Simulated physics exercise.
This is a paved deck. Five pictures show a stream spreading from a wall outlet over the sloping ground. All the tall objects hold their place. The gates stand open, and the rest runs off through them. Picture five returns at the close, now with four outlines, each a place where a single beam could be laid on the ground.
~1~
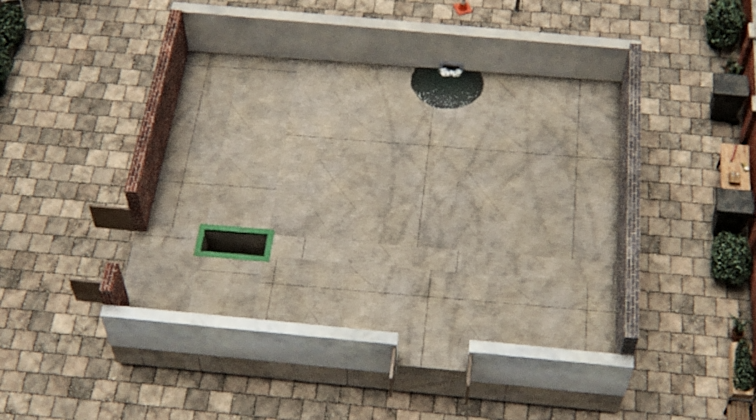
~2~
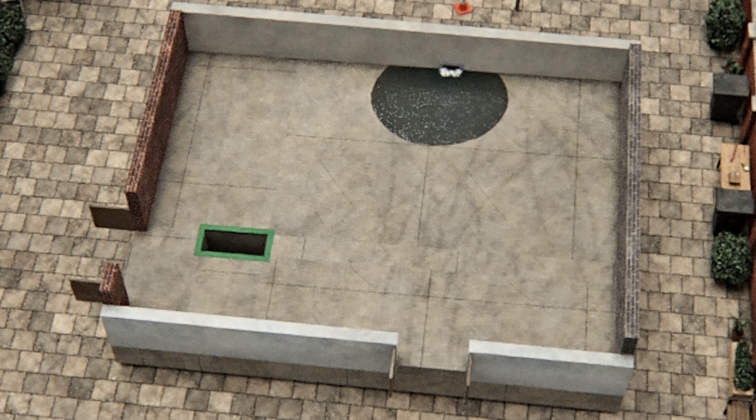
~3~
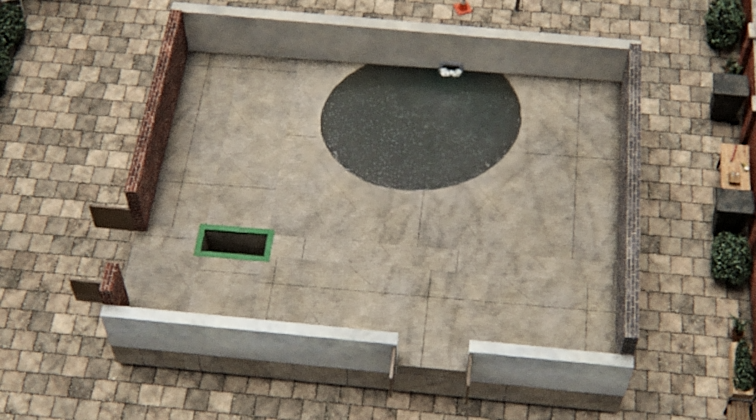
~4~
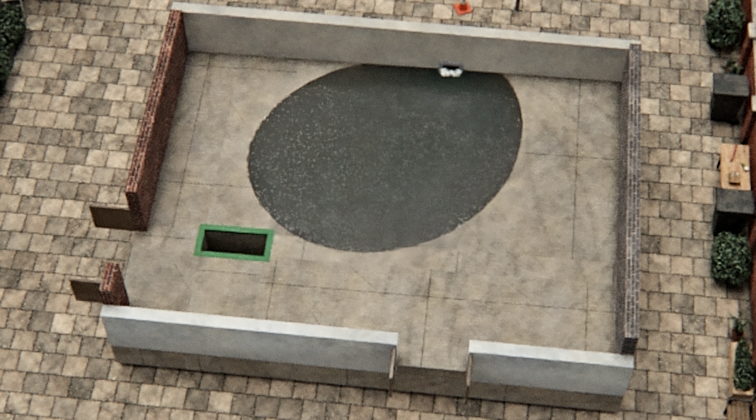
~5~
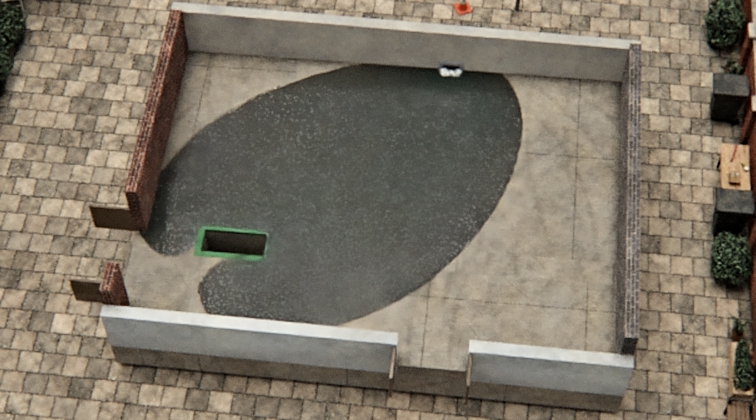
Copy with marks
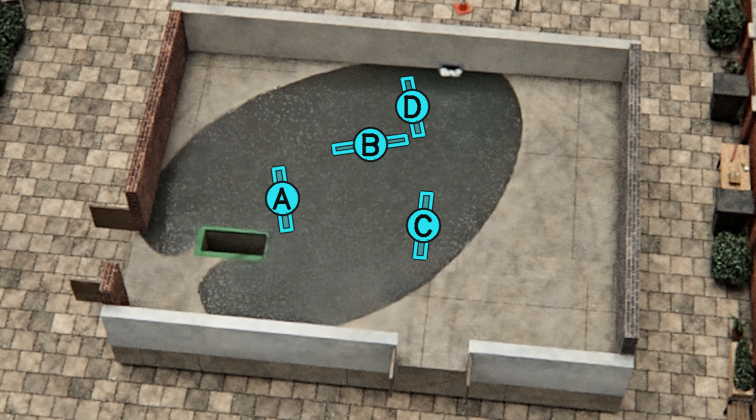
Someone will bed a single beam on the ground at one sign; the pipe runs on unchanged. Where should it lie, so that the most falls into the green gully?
The best spot is C.
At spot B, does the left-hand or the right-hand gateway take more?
The left one.
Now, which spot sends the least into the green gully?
The answer is A.
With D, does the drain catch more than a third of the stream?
No, it does not.
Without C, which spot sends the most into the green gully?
That is spot B.
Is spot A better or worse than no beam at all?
Worse.
In cyan, A from (278, 168) to (286, 230); B from (333, 149) to (406, 139); C from (419, 257) to (426, 193); D from (407, 78) to (418, 135).
If A is chosen, about 10 % of the stream goes into the green gully, about 90 % out by the gates.
If B is chosen, about 22 % of the stream goes into the green gully, about 78 % out by the gates.
If C is chosen, about 30 % of the stream goes into the green gully, about 70 % out by the gates.
If D is chosen, about 15 % of the stream goes into the green gully, about 85 % out by the gates.
